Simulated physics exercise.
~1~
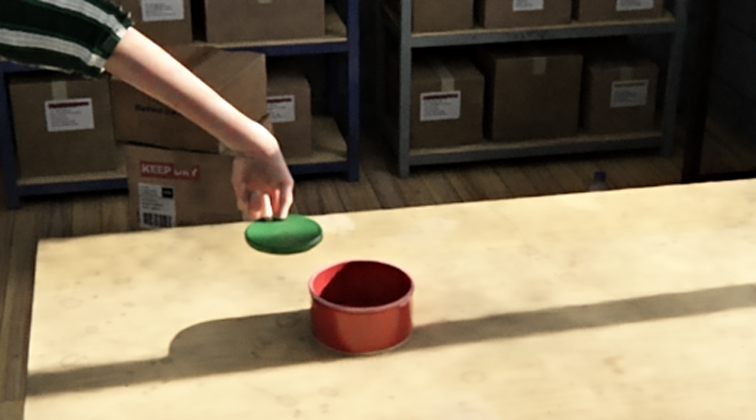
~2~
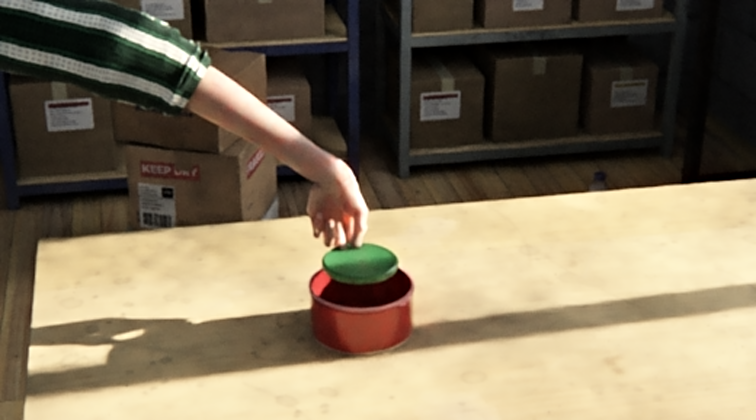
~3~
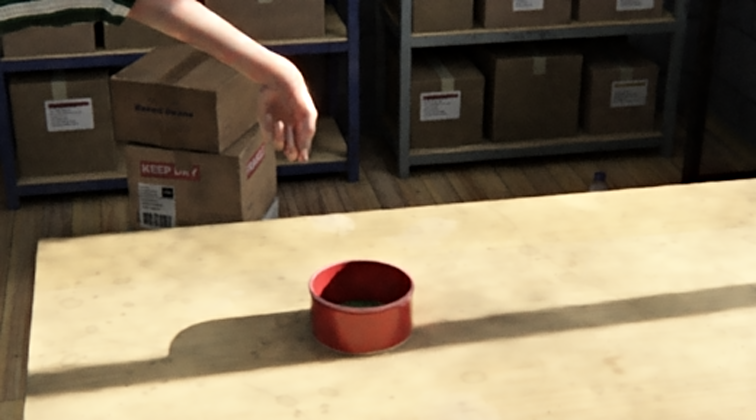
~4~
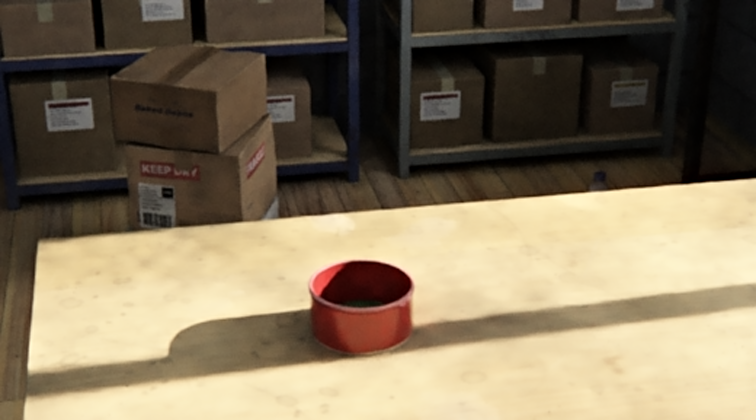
A hand in a striped green sleeve carried a green coaster right until it was over a round red container on a pale table, then let go and drew back. The coaster dropped inside instead of covering the opening, and the container stayed put.
